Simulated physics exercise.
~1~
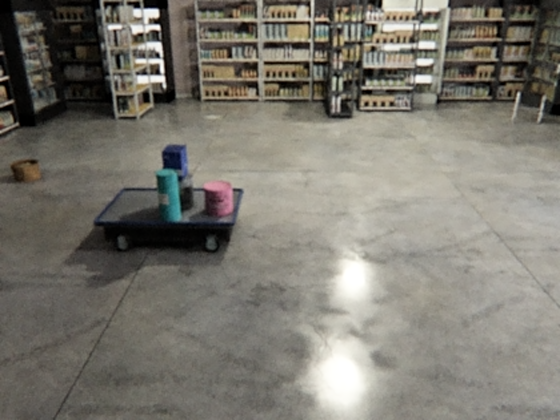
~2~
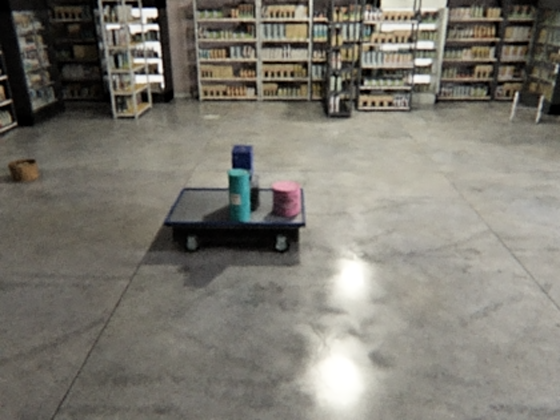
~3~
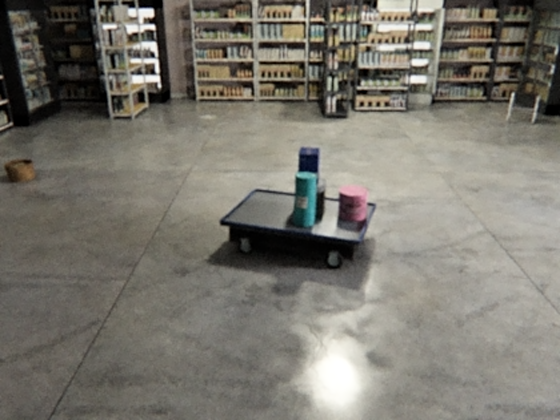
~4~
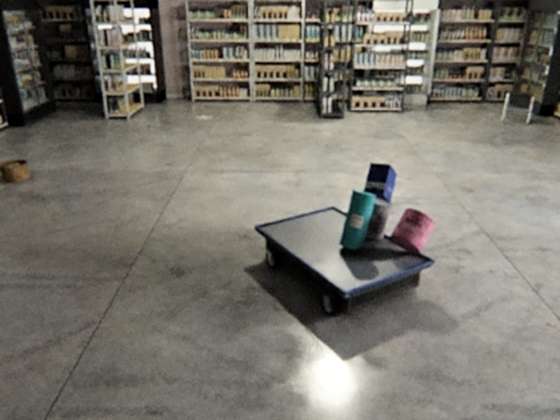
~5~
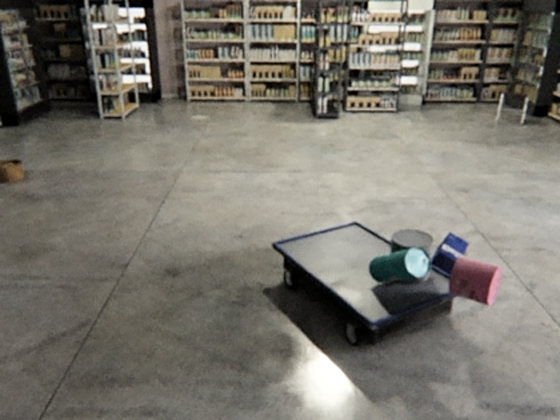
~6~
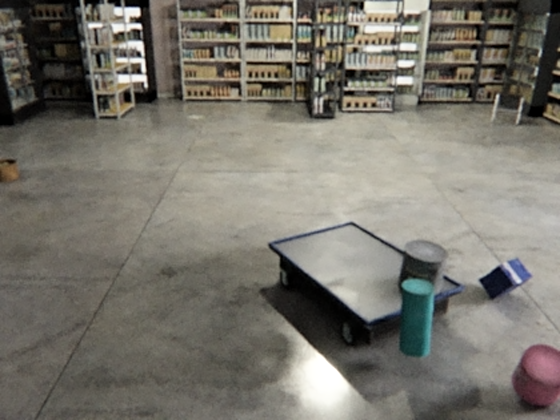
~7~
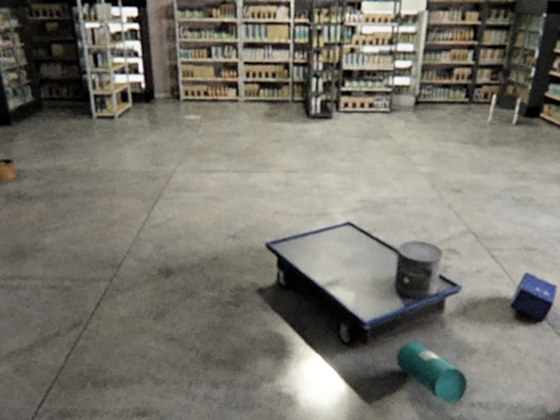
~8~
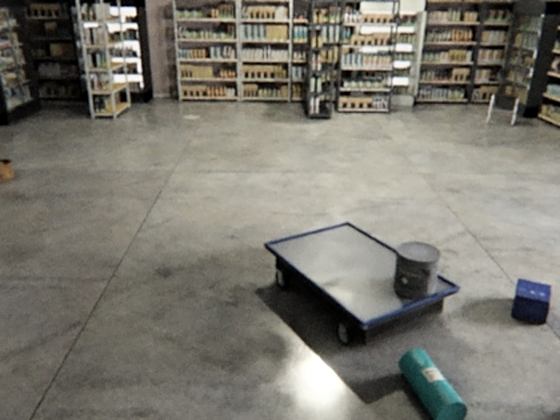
Low cart rolling right and turning across a concrete floor, spilling blue box, pink and turquoise containers while grey pail stays aboard.
